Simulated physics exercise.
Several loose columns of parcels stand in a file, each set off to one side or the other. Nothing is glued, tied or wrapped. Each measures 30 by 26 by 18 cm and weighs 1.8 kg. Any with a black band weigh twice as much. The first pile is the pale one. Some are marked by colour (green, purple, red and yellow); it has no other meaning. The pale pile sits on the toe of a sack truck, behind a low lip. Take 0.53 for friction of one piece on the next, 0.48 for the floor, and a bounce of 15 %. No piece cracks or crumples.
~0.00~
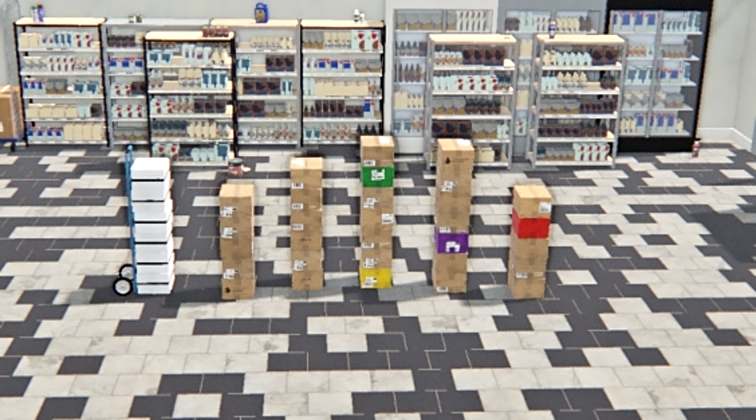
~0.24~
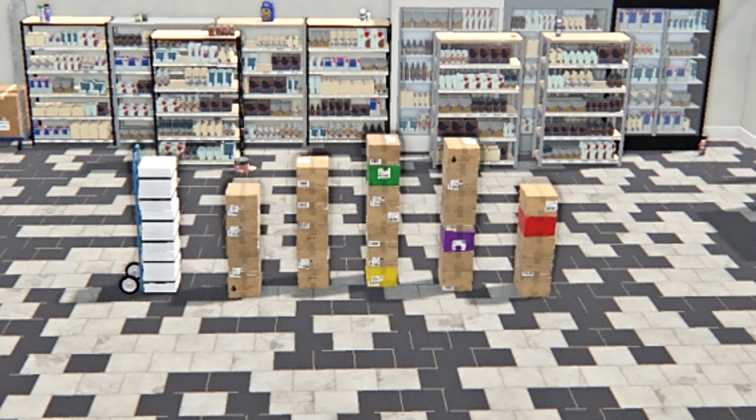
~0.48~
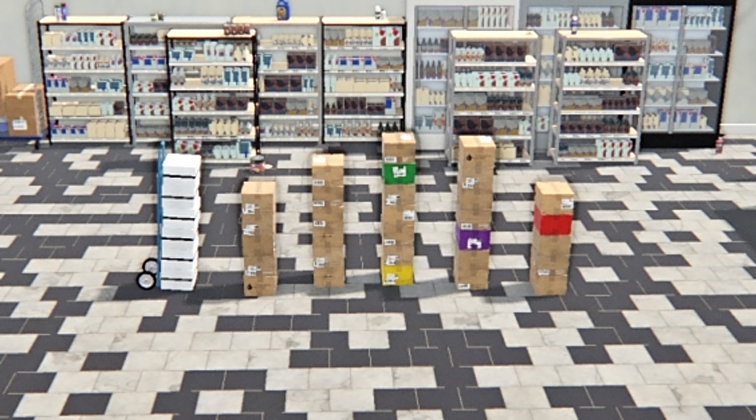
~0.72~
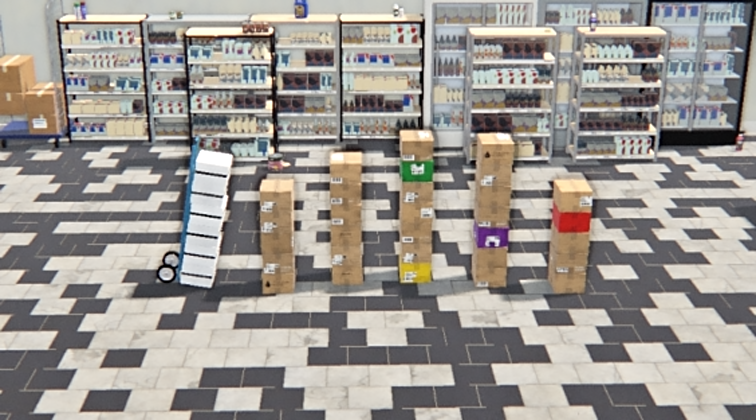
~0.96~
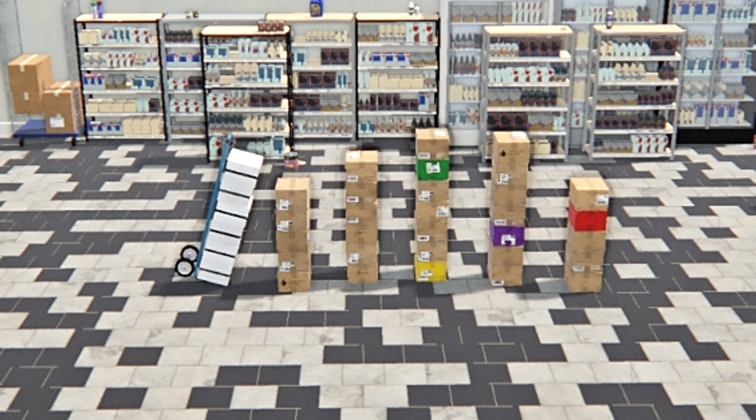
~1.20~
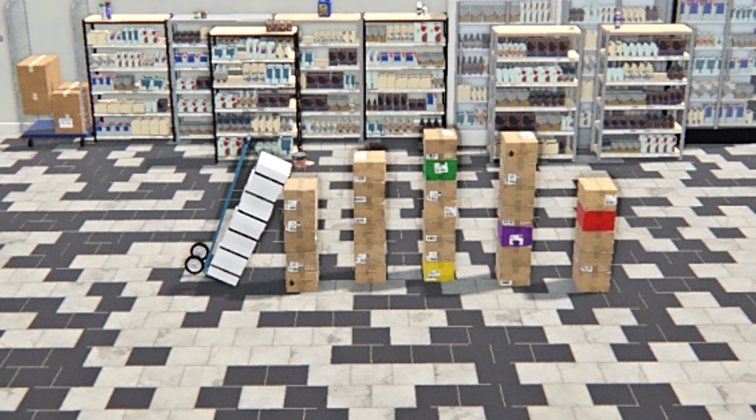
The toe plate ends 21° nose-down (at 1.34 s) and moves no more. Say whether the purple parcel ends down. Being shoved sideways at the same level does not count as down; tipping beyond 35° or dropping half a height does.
That parcel falls.
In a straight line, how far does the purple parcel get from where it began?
About 55 cm.
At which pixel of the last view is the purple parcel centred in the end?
At about (572, 247).
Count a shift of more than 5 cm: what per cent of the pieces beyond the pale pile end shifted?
Shifted: 100 per cent.
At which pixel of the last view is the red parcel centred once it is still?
Near (709, 272).
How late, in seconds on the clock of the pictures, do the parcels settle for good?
At about 5.0 s.
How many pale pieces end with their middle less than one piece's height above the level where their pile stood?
2 of them.
After 1.74 s, 6 of the pale pile down; none of the 30 other parcels down, 9 disturbed; purple parcel unmoved.
After 2.72 s, 6 of the pale pile down; 10 of the 30 other parcels down; purple parcel unmoved; yellow parcel leaning 21°.
After 3.54 s, 6 of the pale pile down; 23 of the 30 other parcels down; purple parcel leaning 46°, 13 cm lower; yellow parcel leaning 56°.
After 4.26 s, 6 of the pale pile down; 29 of the 30 other parcels down; purple parcel leaning 46°, 19 cm lower; red parcel on its side.
At rest (5.4 s), 6 of the pale pile down; 29 of the 30 other parcels down; purple parcel leaning 46°, 19 cm lower; green parcel on its side; red parcel on its side. As the last picture would show them, middles, purple parcel near (572, 248), green parcel near (603, 238).
